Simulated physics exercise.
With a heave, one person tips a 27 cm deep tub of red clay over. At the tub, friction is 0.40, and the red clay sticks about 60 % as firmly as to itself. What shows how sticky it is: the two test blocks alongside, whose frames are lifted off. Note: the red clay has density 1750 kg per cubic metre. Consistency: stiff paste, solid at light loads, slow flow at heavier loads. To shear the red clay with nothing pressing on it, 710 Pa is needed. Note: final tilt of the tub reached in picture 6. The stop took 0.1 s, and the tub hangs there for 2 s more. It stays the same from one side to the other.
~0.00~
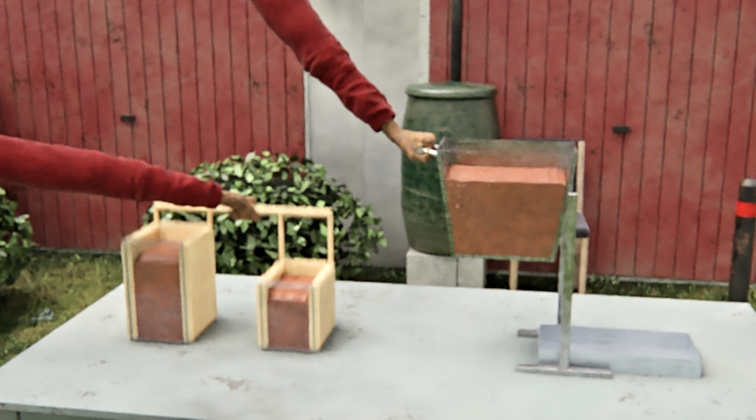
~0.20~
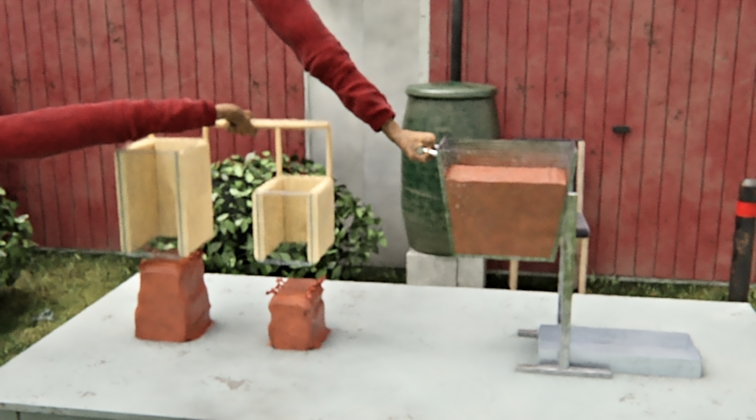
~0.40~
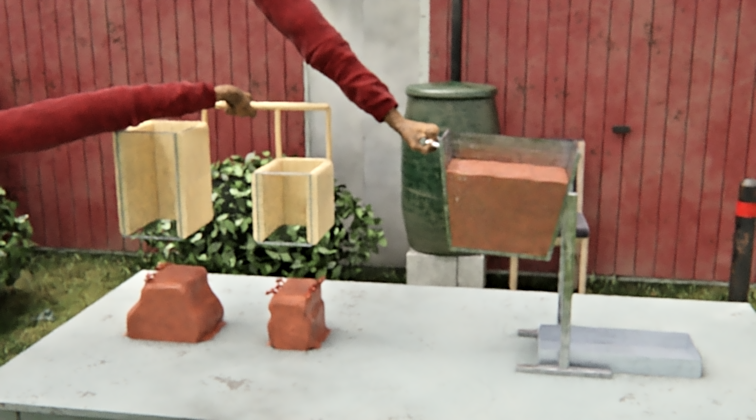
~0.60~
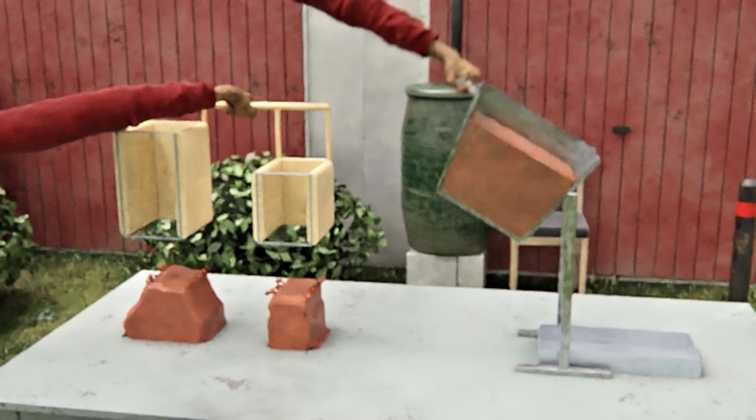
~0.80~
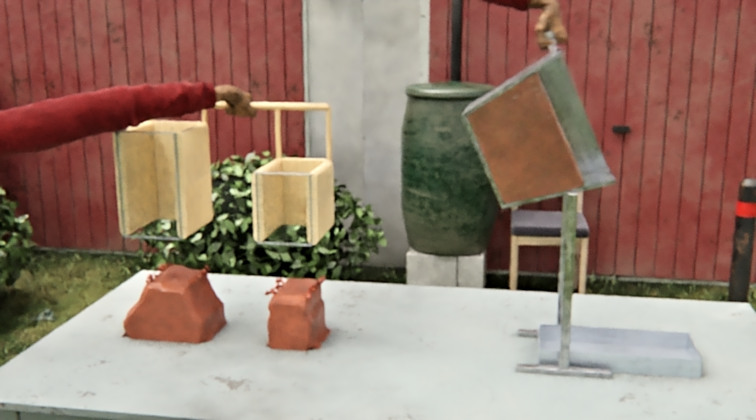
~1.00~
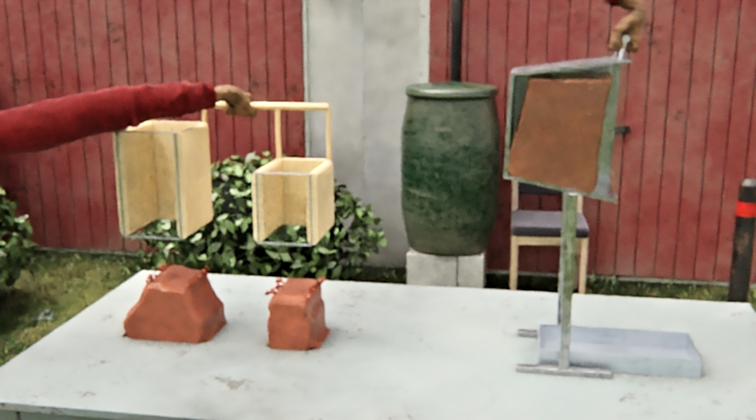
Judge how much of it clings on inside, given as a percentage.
Something like 42 % clings on inside.
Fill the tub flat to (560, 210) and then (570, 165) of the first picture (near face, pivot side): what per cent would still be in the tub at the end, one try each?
First try around 60 %, second try around 35 %.
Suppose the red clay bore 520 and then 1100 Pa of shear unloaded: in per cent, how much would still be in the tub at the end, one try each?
40 %, then 35 %.
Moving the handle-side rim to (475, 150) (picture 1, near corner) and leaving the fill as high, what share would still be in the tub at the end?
It would be near 65 %.
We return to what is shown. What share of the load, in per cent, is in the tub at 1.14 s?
Close to 90 in a hundred.
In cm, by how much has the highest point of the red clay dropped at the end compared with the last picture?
Roughly 15 cm.
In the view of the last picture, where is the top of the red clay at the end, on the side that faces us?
On the near face, the top ends up close to (548, 139).
After 1.14 s, the tub is at 92 degrees and holds 88 %.
After 1.31 s, the tub is at 92 degrees and holds 50 %.
After 1.48 s, the tub is at 92 degrees and holds 43 %.
After 1.65 s, the tub is at 92 degrees and holds 42 %.
After 3.00 s, the tub is at 92 degrees and holds 42 %.
